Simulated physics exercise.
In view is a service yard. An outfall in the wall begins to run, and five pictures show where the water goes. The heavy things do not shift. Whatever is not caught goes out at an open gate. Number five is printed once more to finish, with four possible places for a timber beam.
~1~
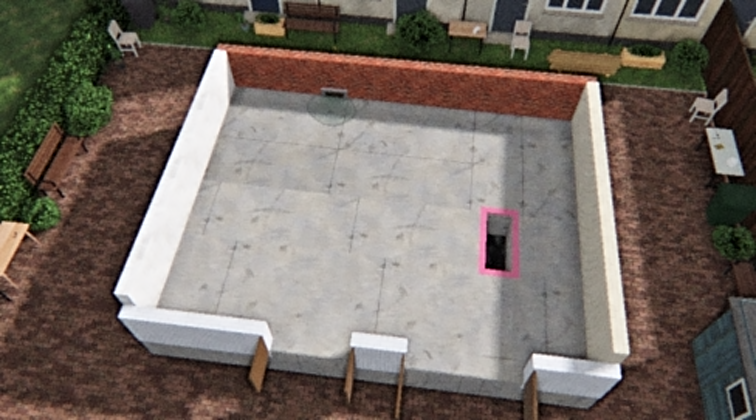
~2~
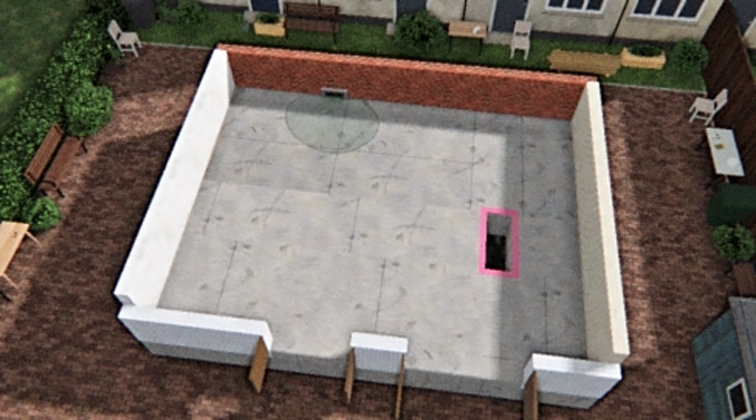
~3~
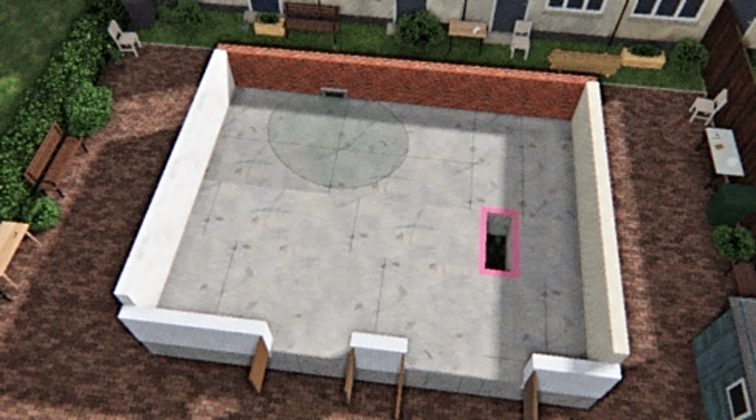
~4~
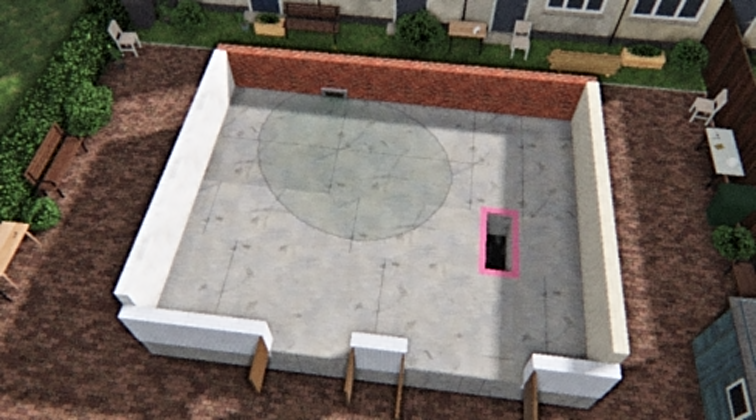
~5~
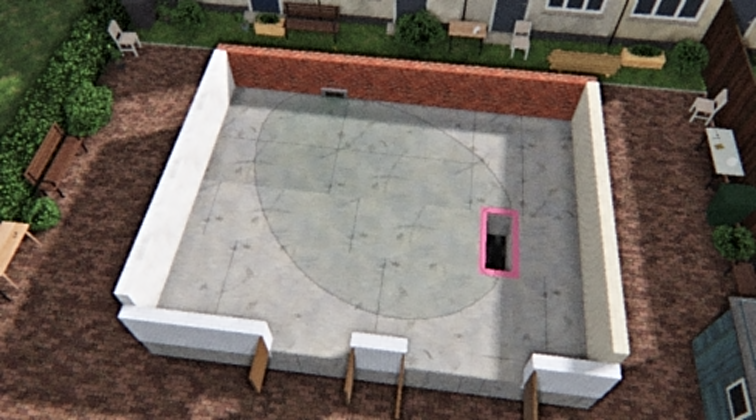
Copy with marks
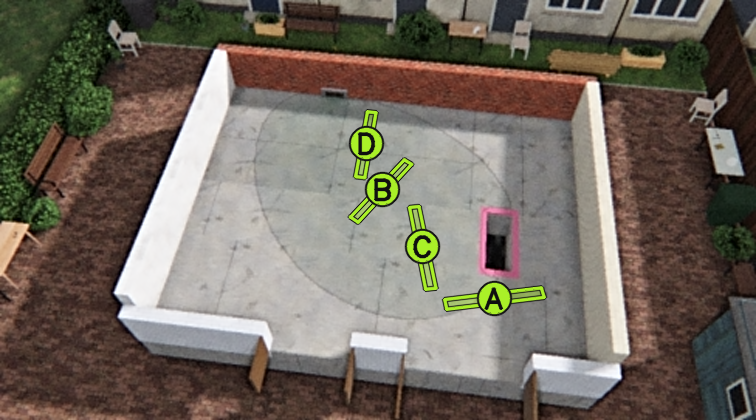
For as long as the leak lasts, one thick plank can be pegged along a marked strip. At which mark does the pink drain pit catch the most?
Choose A.
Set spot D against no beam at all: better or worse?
Spot D is worse.
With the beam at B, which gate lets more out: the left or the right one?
More leaves on the right.
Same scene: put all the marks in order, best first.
The order is A, C, B, D.
On the marked copy, A from (445, 304) to (542, 292); B from (354, 219) to (407, 162); C from (414, 206) to (430, 288); D from (360, 177) to (371, 112).
With A, about 34 % of the stream runs into the pink drain pit, about 61 % out by the gates.
With B, about 12 % of the stream runs into the pink drain pit, about 81 % out by the gates.
With C, about 21 % of the stream runs into the pink drain pit, about 73 % out by the gates.
With D, about 7 % of the stream runs into the pink drain pit, about 87 % out by the gates.
